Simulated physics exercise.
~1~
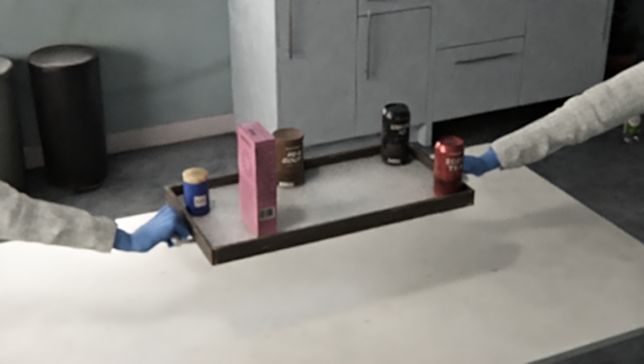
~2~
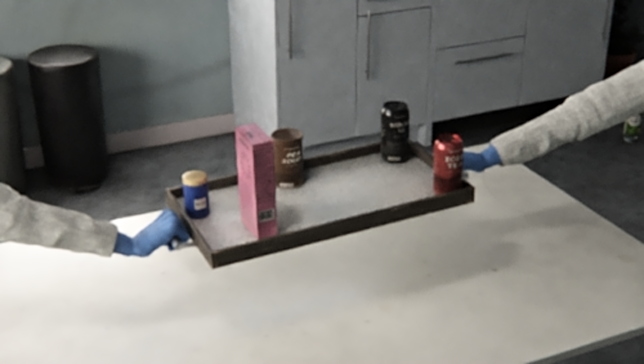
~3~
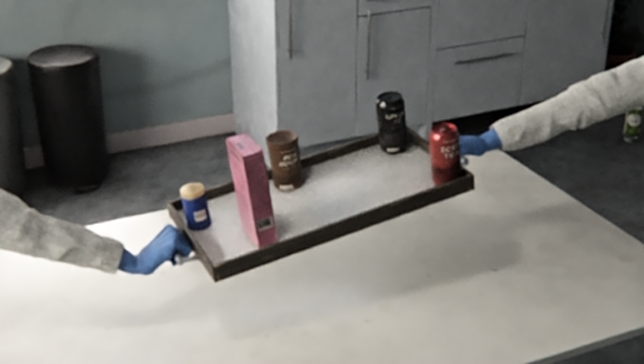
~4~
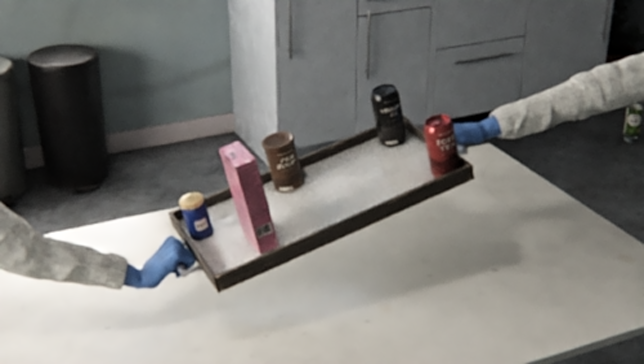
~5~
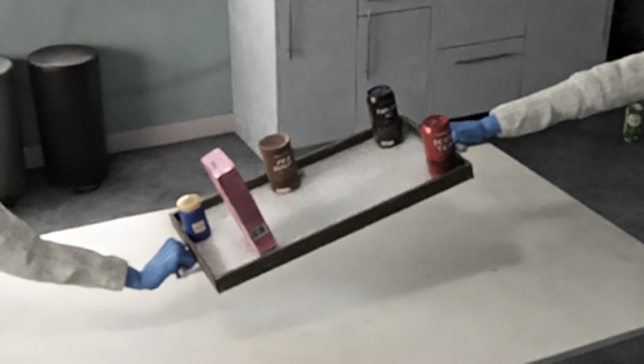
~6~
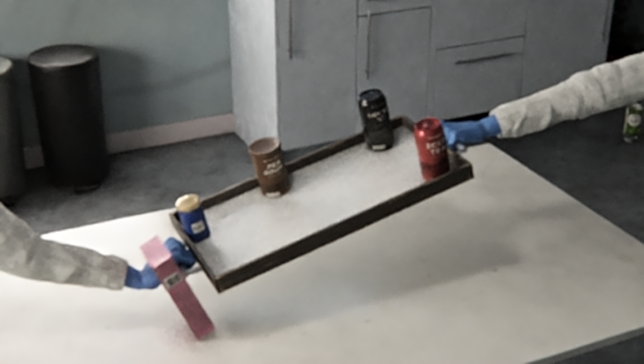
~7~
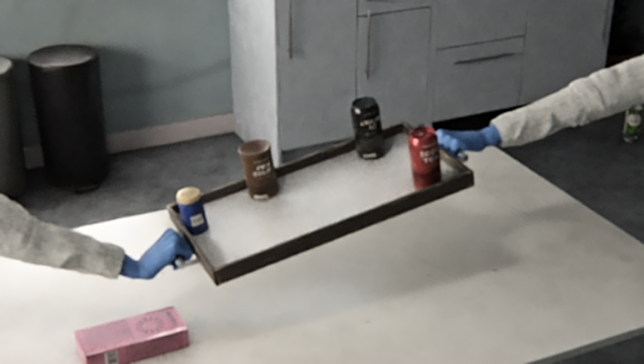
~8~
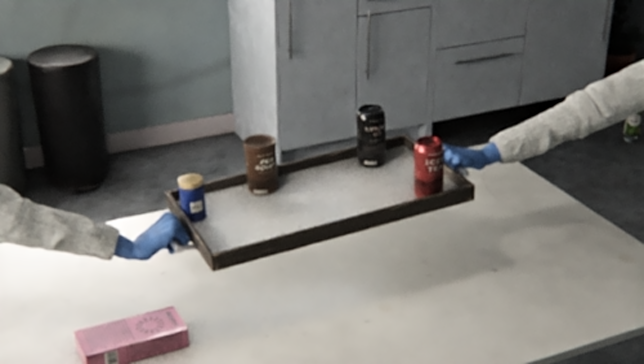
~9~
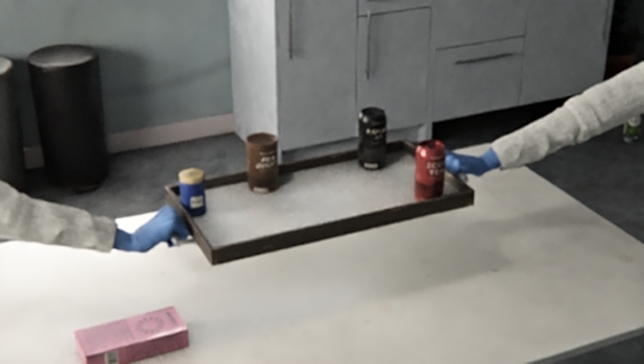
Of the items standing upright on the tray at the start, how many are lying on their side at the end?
One item, the pink packet, ends up lying on its side on the table.
A tray tilts down to the left, its pink packet topples onto the table, and gloved hands level it.
